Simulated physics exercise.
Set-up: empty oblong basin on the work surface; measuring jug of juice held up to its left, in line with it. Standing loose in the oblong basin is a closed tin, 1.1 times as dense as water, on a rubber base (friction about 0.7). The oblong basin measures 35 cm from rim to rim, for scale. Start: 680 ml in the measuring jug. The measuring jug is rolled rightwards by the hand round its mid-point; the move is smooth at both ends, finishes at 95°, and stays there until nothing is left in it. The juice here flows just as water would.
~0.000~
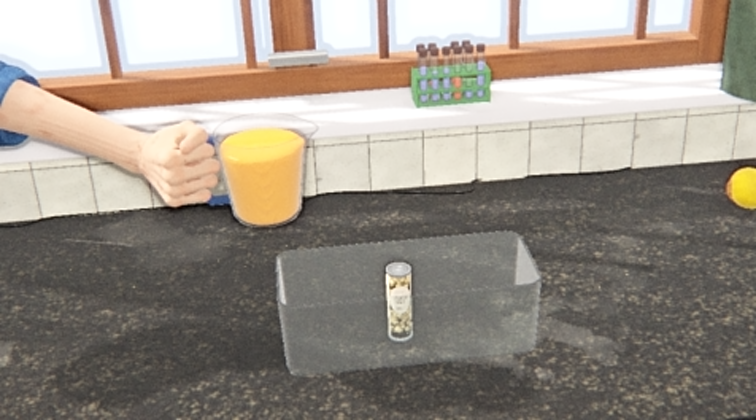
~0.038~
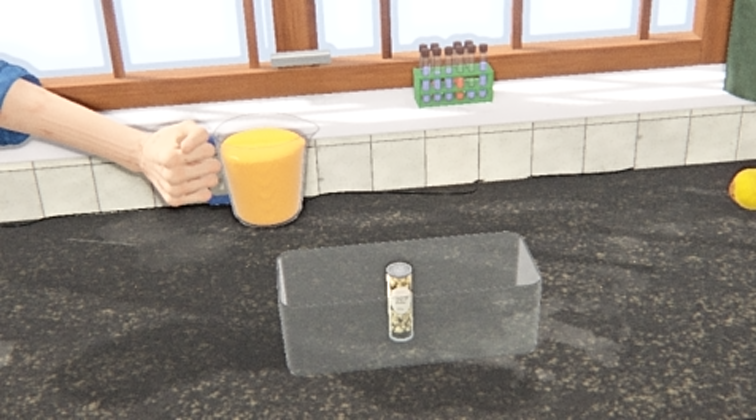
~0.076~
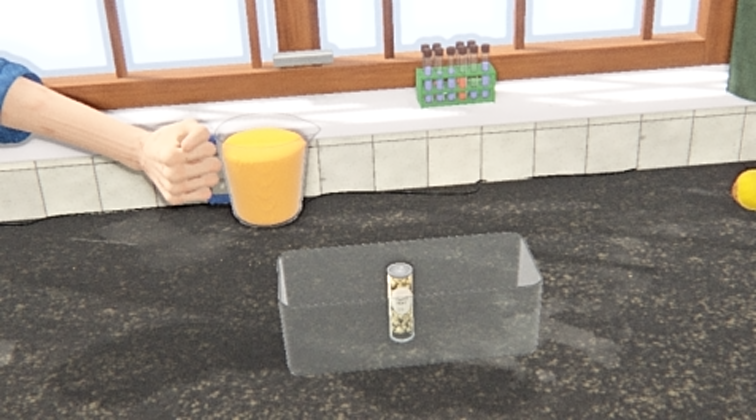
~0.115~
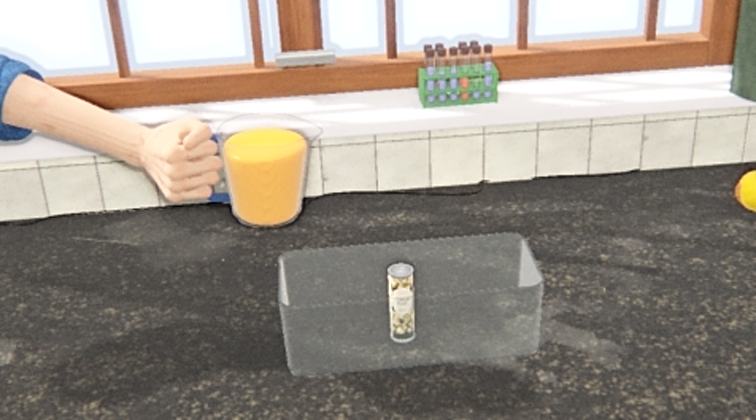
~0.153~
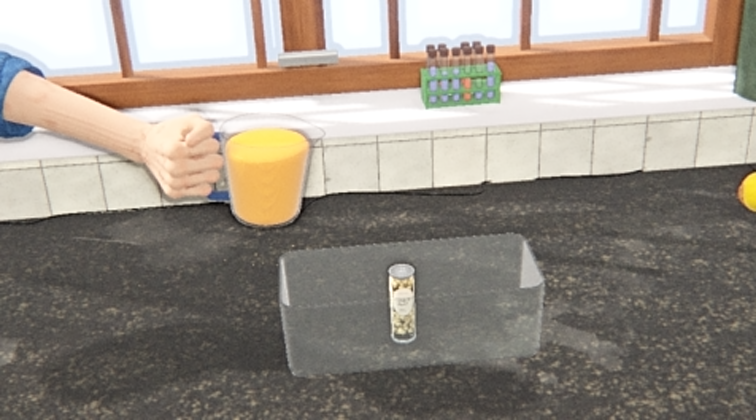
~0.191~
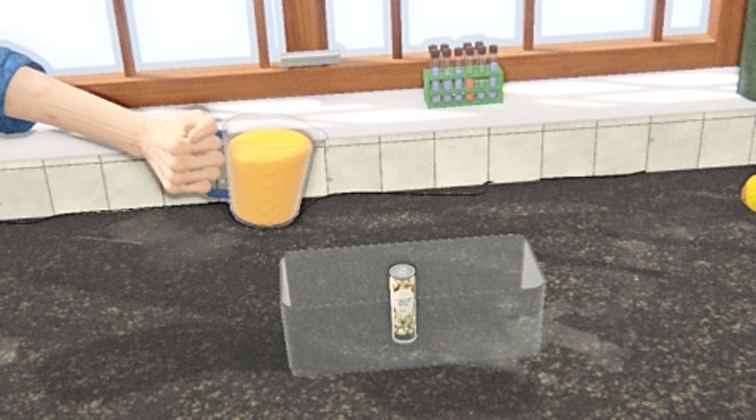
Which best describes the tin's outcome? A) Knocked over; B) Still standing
Knocked over (A).
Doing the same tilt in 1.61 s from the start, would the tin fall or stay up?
Outcome - the tin comes down.
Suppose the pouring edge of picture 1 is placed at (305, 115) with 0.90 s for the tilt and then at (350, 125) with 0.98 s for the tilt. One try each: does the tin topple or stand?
Try 1: Tipped over; try 2: Still standing.
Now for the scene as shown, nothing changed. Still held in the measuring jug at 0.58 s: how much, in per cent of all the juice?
Close to 80 percent of the liquid remains at that time.
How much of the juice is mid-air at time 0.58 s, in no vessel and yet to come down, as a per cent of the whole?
Some 18 per cent, I reckon.
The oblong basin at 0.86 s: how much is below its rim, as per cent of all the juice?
My estimate is about 46 percent.
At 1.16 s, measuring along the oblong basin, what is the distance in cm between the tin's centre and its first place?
About 7 cm.
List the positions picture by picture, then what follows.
It leans 0°; its right rim is at (319, 127); the juice meets the walls at (219, 146) and (304, 139); the oblong basin's rim runs from (278, 280) to (530, 257); the tin's top is at (398, 272), in the first picture.
It leans 0°; its right rim is at (320, 127); the juice meets the walls at (220, 146) and (305, 139), in the second picture.
It leans 1°; its right rim is at (321, 128); the juice meets the walls at (221, 145) and (306, 140), in the third picture.
It leans 3°; its right rim is at (323, 130); the juice meets the walls at (223, 145) and (307, 140), in the fourth picture.
It leans 6°; its right rim is at (326, 132); the juice meets the walls at (226, 144) and (309, 141), in the fifth picture.
It leans 9°; its right rim is at (328, 136); the juice meets the walls at (228, 145) and (313, 141), in the sixth picture.
After 0.58 s the tilt is 61° and 81 per cent is still to pour; the tin stands where it began.
After 0.86 s the tilt is 92° and 31 per cent is still to pour; the tin stands 1 cm from where it began.
After 1.16 s the tilt is 95° and 4 per cent is still to pour; the tin leans 52°.
After 1.48 s the tilt is 95° and 0 per cent is still to pour; the tin lies on its side.
In the end the tin lies on its side.
